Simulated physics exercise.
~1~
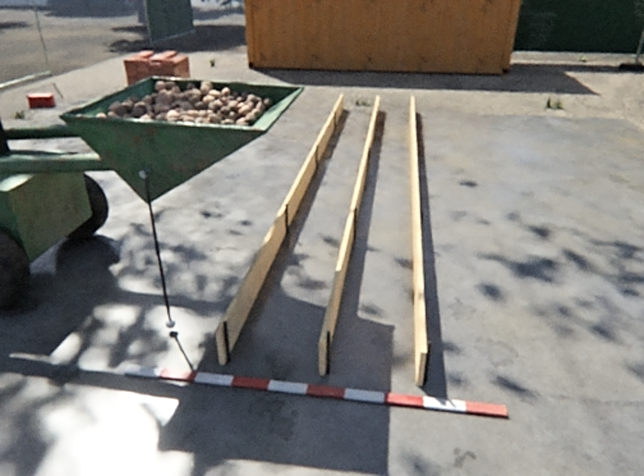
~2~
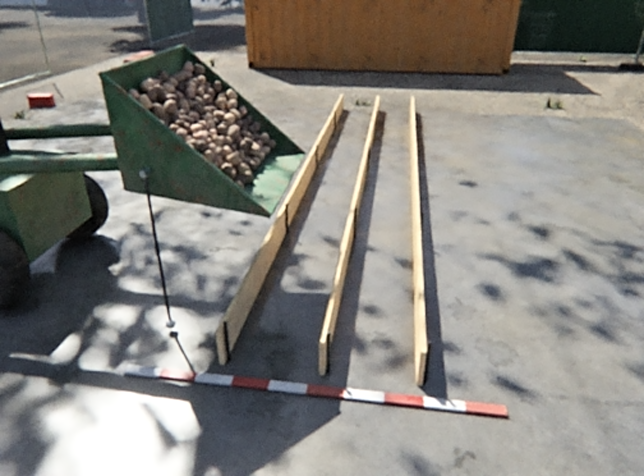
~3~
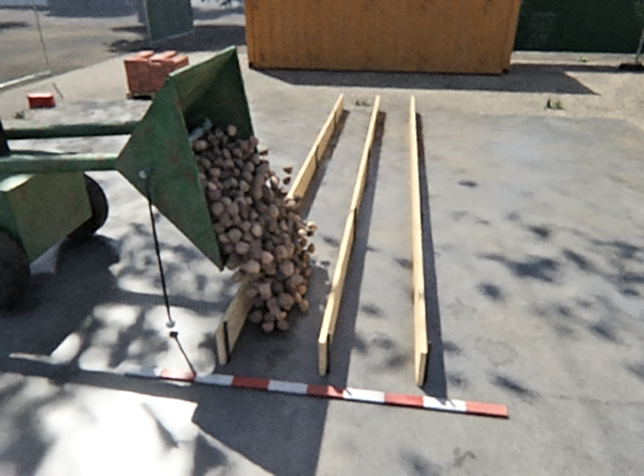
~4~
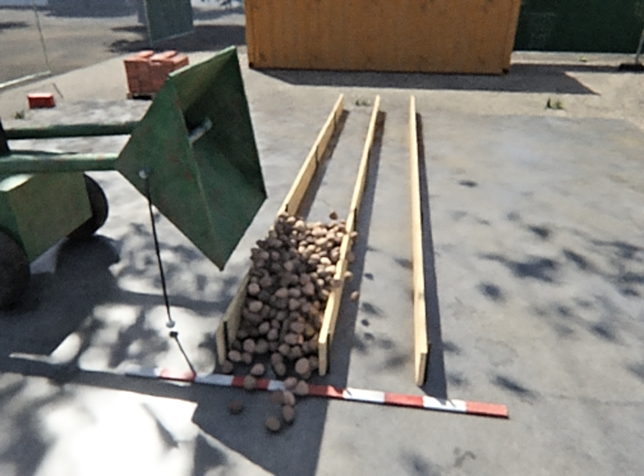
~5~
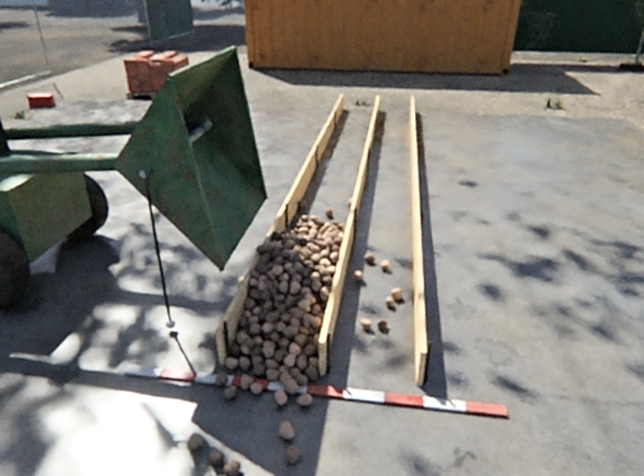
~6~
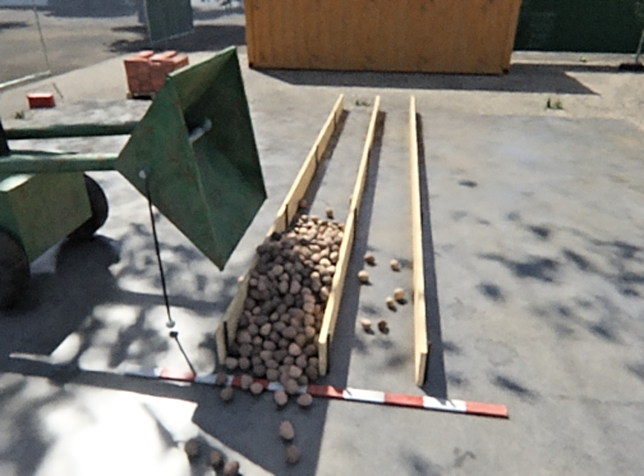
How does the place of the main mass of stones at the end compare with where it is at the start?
At the start the stones are heaped in the raised green bucket at the upper left. At the end most of them lie lower and farther to the right, on the ground at the front of the left bay between the boards.
A green loader bucket heaped with round, brownish stones starts out level at the left, beside three long wooden boards that form two bays on sunlit pavement. It tips steeply to the right, and the stones slide toward its lower lip. They pour over the edge in a thick stream and land at the front of the left bay. The emptied bucket holds still, tilted, while the pile spreads and a few stones roll forward past the red and white bar. At the end, nearly all the stones rest in the left bay, with a handful scattered in the right one.
